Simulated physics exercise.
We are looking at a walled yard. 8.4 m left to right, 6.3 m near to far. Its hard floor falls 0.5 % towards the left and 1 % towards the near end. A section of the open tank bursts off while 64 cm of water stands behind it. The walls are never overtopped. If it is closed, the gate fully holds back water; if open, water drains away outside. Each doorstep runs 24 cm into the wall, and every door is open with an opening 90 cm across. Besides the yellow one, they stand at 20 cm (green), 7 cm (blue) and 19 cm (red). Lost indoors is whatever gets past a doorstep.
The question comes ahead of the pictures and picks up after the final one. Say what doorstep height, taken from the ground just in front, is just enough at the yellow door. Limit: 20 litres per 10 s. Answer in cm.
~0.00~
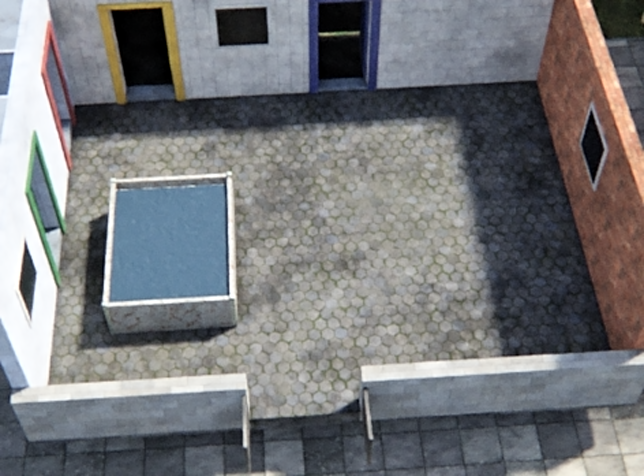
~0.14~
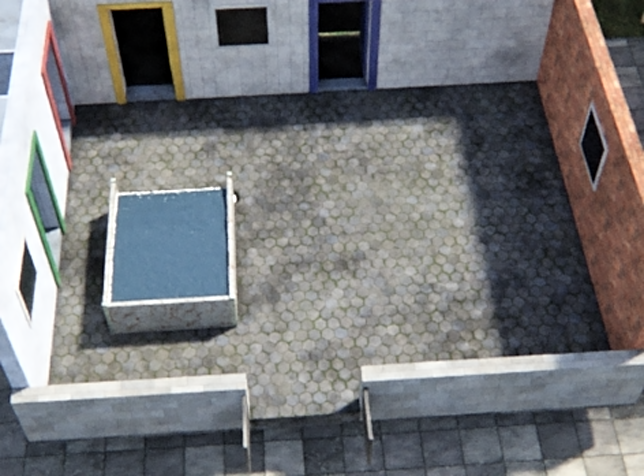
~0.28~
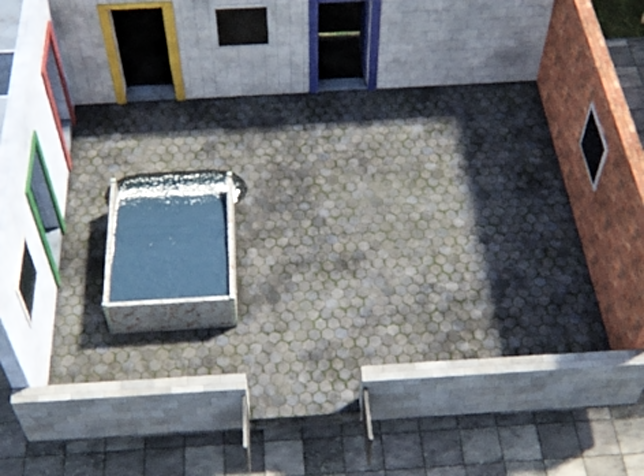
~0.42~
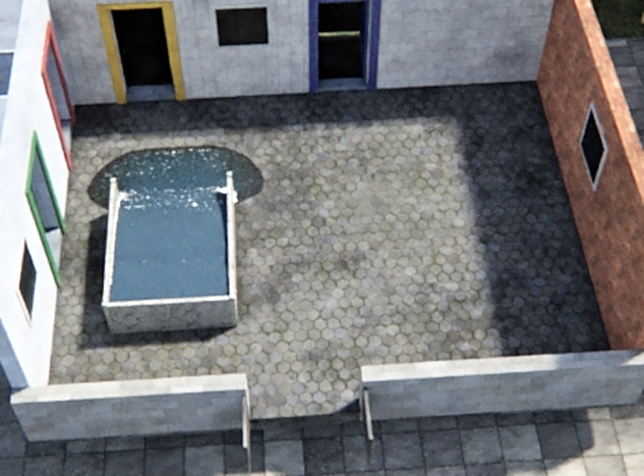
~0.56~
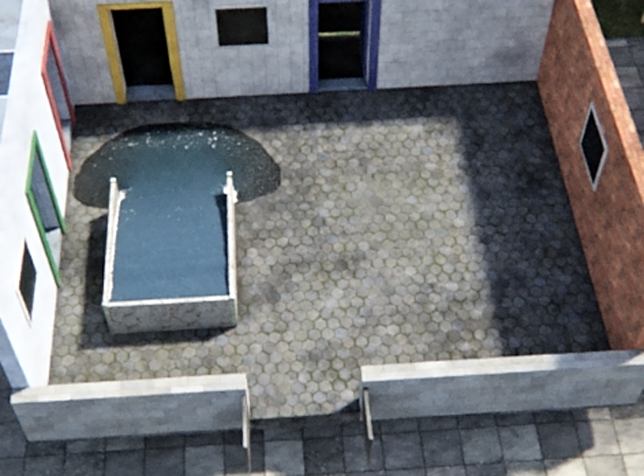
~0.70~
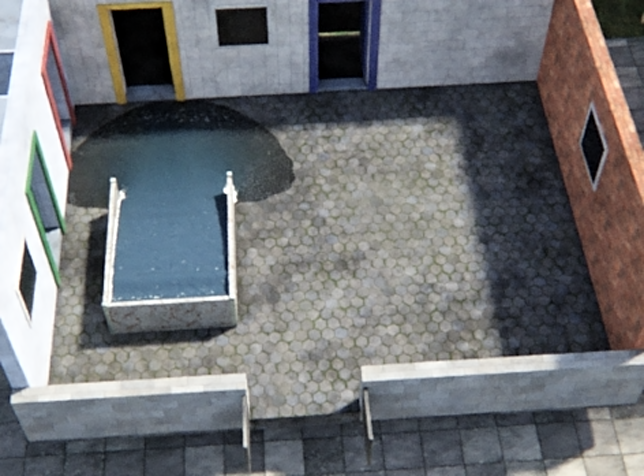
I would put it at 30 cm.
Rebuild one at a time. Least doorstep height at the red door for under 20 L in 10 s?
Red: Roughly 21 cm.
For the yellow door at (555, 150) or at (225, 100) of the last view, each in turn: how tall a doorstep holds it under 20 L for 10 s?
Minimums: Roughly 8.5 cm and 25 cm.
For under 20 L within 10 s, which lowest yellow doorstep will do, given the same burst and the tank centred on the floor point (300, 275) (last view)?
That setup calls for roughly 10.0 cm.
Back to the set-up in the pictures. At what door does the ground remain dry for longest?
Green.
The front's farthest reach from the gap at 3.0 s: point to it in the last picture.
Around (484, 89).
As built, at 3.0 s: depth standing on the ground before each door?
Centimetres: Green = 1, blue = 10, yellow = 29, red = 25.
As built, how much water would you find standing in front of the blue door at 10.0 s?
It works out to about 2.0 centimetres deep.
After 1.4 s water covers 20 % of the floor, deepest (34 cm) near (75, 111); 34 cm at the yellow door, 47 litres in over its 15 cm doorstep.
After 3.0 s water covers 30 % of the floor; 29 cm at the yellow door, 202 litres in over its 15 cm doorstep.
After 10.0 s water covers 95 % of the floor, deepest (14 cm) near (406, 394); 4 cm at the yellow door, 245 litres in over its 15 cm doorstep.
At the yellow door as built, the water arrived by 0.8 s and peaked near 34 cm at 2.2 s.
Run again over the same 10 s with other heights there, 51 litres in over 26 cm, 1 litre over 35.5 cm. The limit of 20 litres is kept from about 30 cm up.
